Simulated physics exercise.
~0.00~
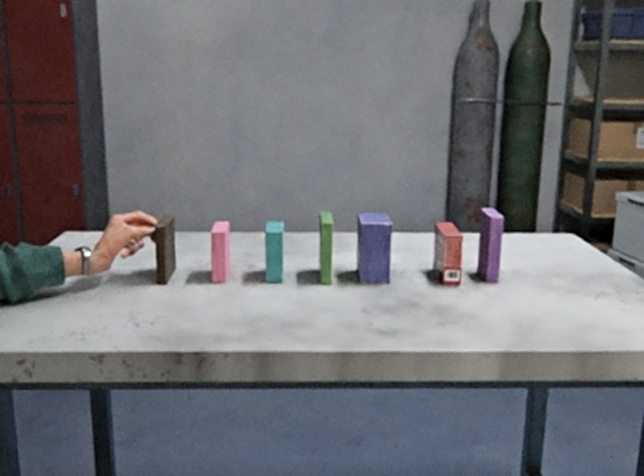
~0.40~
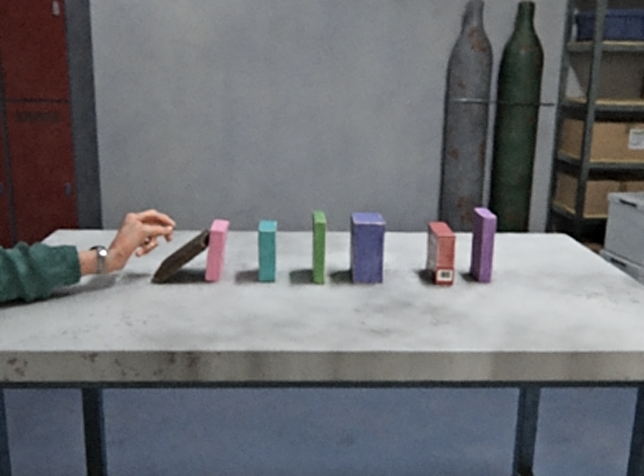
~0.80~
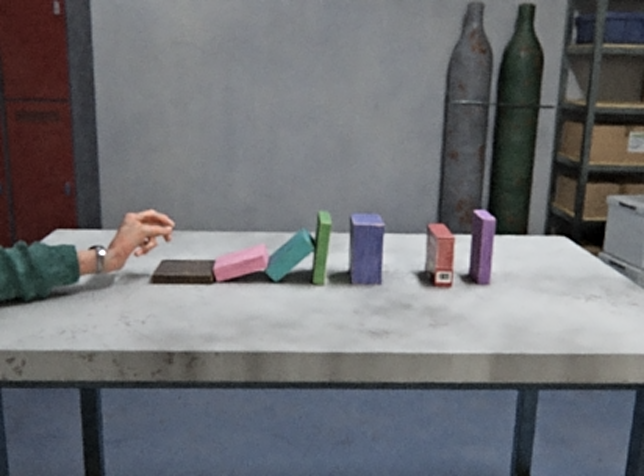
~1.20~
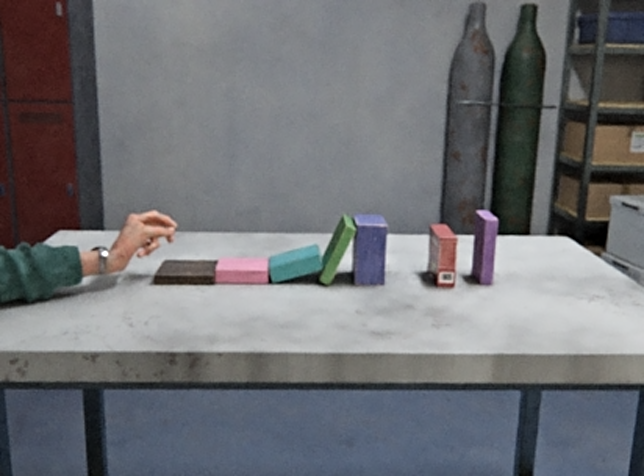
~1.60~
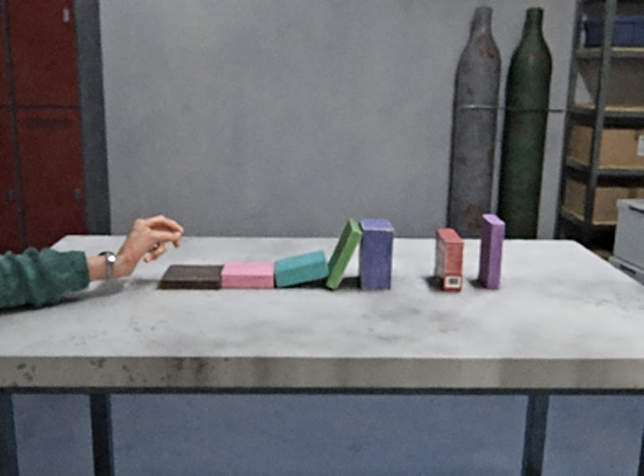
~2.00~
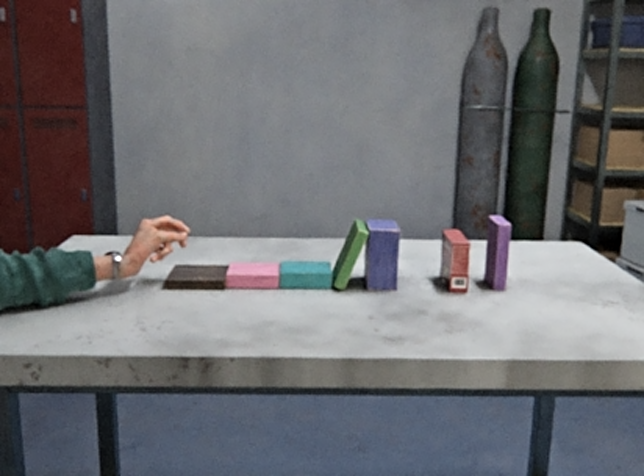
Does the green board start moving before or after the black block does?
It starts after. The black block tips first, and the green board only leans over later, once the pink and turquoise pieces have been knocked over.
